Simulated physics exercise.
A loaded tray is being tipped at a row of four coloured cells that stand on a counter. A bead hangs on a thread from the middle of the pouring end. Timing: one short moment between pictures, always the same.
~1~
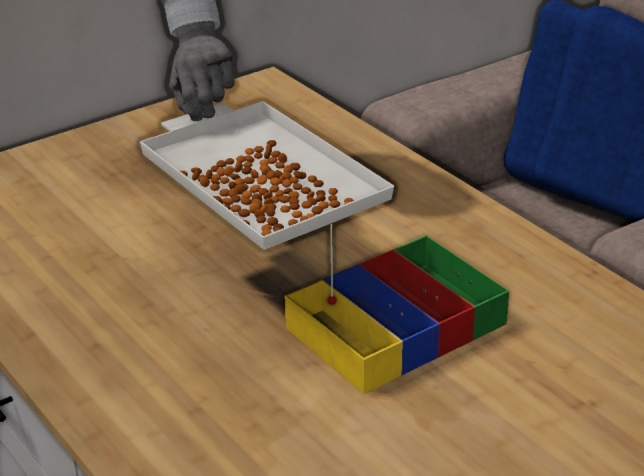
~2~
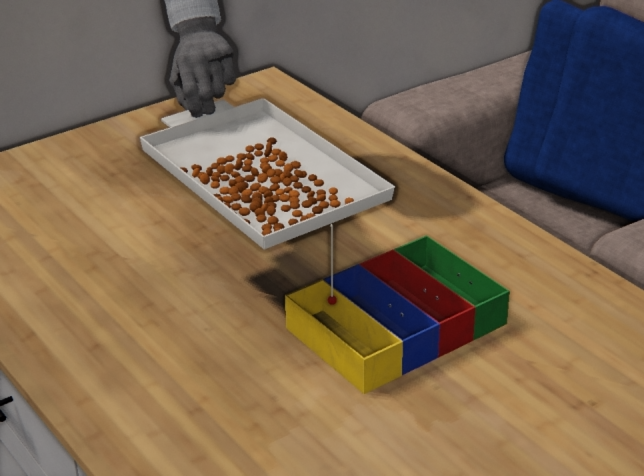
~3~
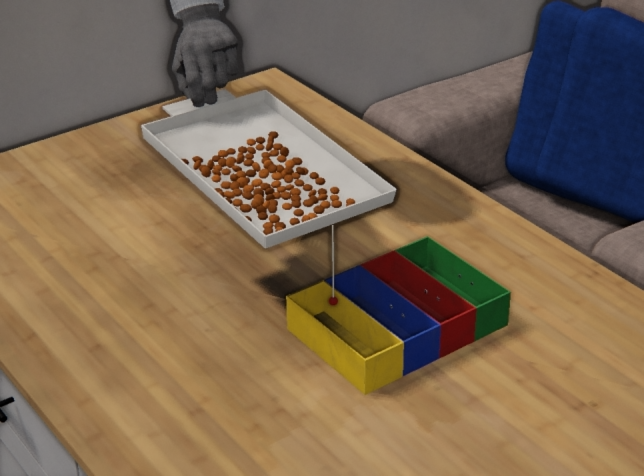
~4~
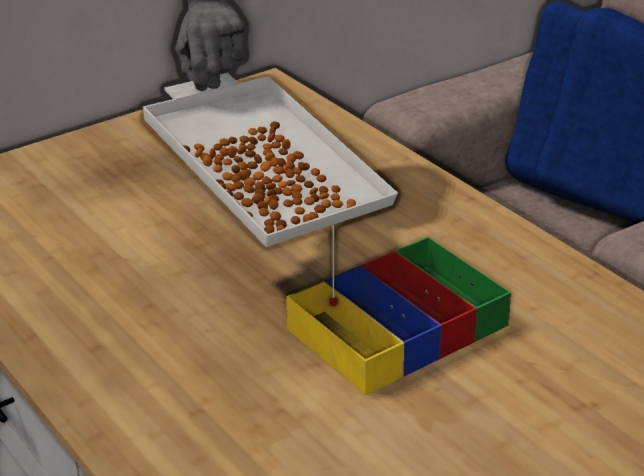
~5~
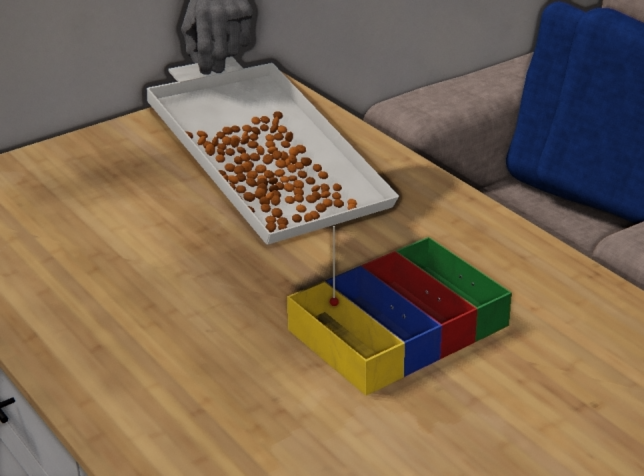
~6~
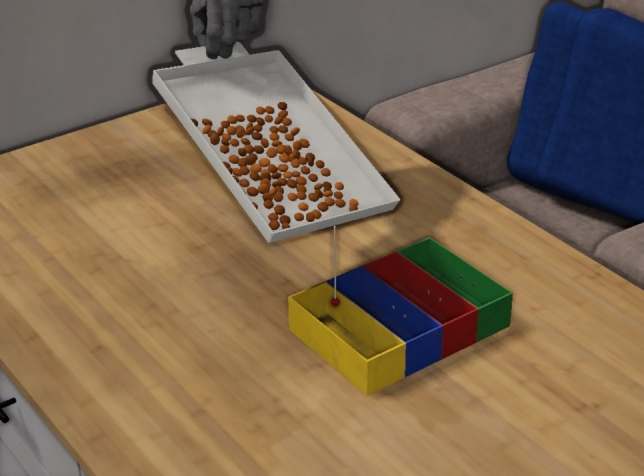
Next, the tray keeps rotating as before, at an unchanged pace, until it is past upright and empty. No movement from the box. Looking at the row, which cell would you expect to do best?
I would expect the blue cell to do best.
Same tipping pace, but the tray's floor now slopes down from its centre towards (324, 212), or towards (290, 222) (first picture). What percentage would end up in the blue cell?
First heading 30 %, second heading 0 %.
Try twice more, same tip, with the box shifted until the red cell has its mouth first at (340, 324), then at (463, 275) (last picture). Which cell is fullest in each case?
For the first spot the answer is the green cell, and for the second spot it is the yellow one.
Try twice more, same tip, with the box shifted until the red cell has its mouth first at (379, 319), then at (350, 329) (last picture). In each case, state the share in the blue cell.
In the first position around 10 percent, in the second around 0 percent.
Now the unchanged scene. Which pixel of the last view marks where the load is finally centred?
Close to (392, 341) in the last picture.
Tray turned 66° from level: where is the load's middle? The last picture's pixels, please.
Centre estimate: (357, 201).
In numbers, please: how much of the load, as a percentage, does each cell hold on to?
Looks like the yellow cell ends near 20 %, the blue cell near 50 %, the red cell near 20 %, and the green cell near 0 %.
Shortly afterwards, tray tipped steeply; all but a few on the tray; only a few falling or outside the box.
Next, tray tipped past a quarter turn; near a quarter on the tray; near a quarter in the blue cell; near a quarter in the red cell; a little in the yellow cell; only a few in the green cell; a little falling or outside the box.
Some moments later, tray tipped past a quarter turn; near half in the blue cell; near a quarter in the yellow cell; near a quarter in the red cell; only a few in the green cell; a little falling or outside the box.
In the end, tray tipped past a quarter turn; near half in the blue cell; near a quarter in the yellow cell; near a quarter in the red cell; only a few in the green cell; a little outside the box.
